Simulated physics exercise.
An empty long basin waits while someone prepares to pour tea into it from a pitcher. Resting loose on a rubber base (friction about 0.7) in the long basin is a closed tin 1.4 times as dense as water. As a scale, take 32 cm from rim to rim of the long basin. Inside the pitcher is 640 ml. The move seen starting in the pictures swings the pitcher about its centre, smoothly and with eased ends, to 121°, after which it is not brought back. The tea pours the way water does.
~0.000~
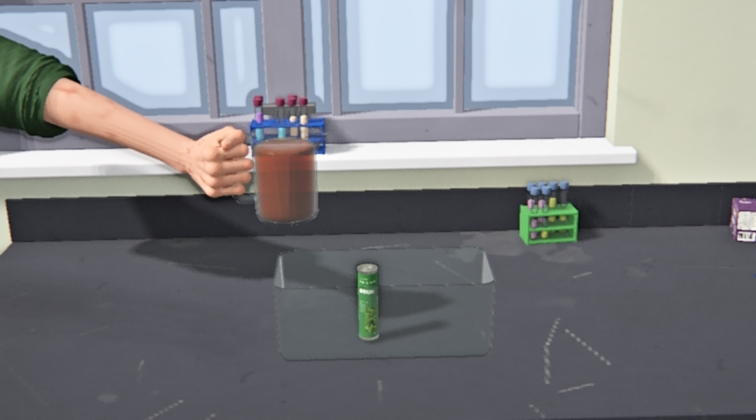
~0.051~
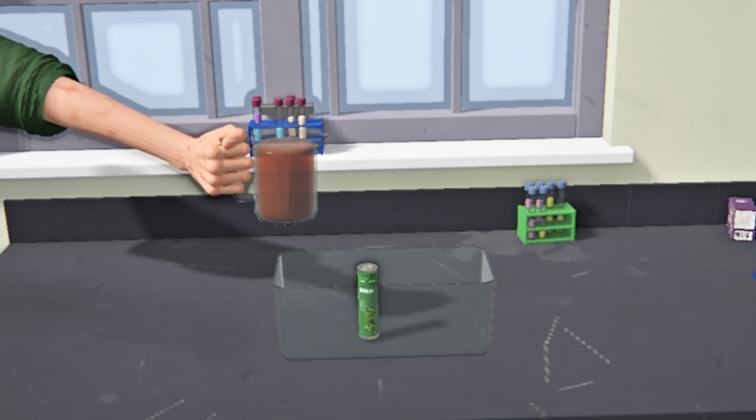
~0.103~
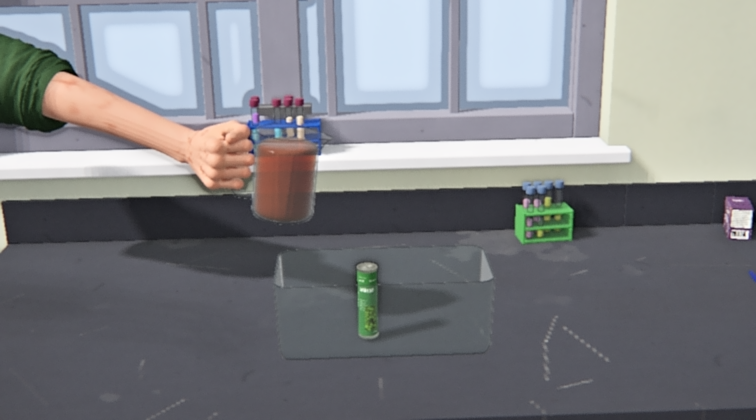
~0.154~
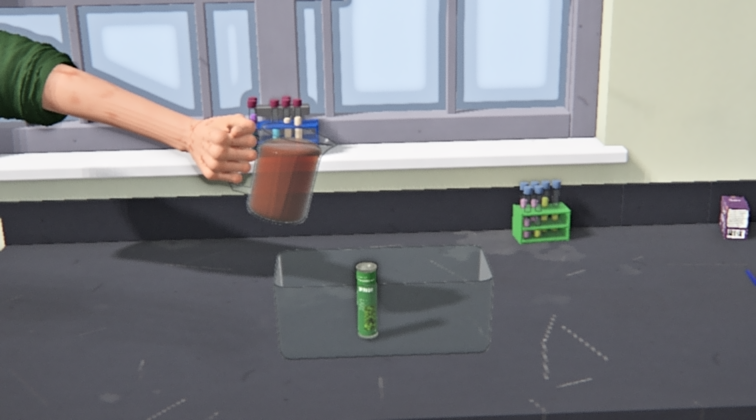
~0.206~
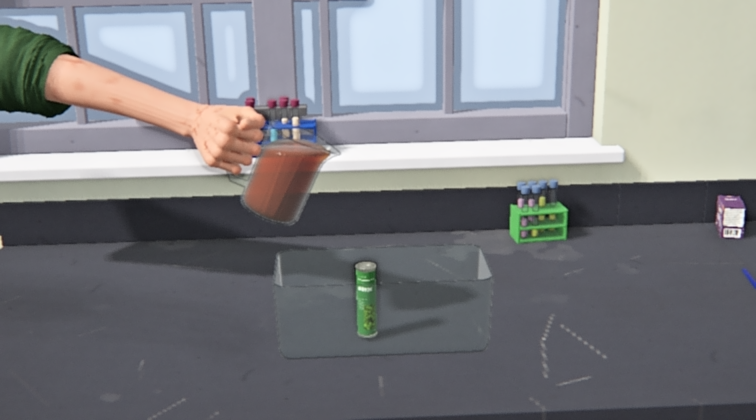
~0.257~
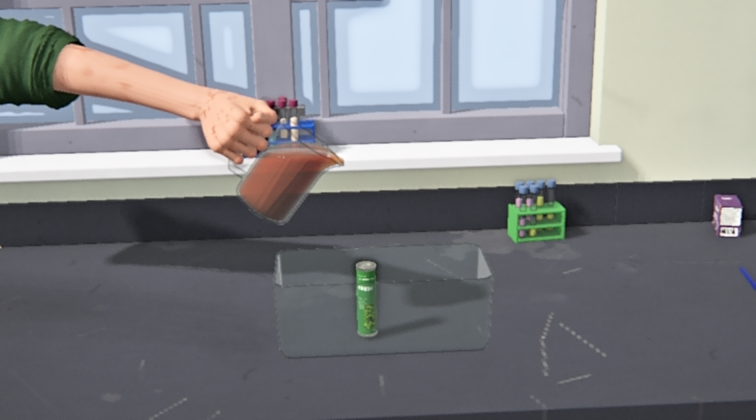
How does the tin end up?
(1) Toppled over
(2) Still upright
Toppled over (1).
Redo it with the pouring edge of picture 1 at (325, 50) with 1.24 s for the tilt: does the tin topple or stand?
Then it stays on its base.
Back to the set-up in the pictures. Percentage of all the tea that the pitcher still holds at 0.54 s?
54 %.
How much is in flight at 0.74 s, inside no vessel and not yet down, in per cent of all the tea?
12 per cent, roughly.
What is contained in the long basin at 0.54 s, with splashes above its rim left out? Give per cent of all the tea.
About 20%.
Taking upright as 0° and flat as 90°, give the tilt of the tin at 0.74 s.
About 5 degrees from upright.
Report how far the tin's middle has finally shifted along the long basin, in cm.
All told, the tin's centre has moved close to 7.5 cm.
Then, 0.54 s in, the tilt is 107° and 53 per cent is still to pour; the tin stands where it began.
Then, 0.74 s in, the tilt is 121° and 7 per cent is still to pour; the tin stands where it began.
Then, 0.96 s in, the tilt is 121° and 0 per cent is still to pour; the tin lies on its side.
Then, 1.19 s in, the tilt is 121° and 0 per cent is still to pour; the tin lies on its side.
Finally, the tin lies on its side.
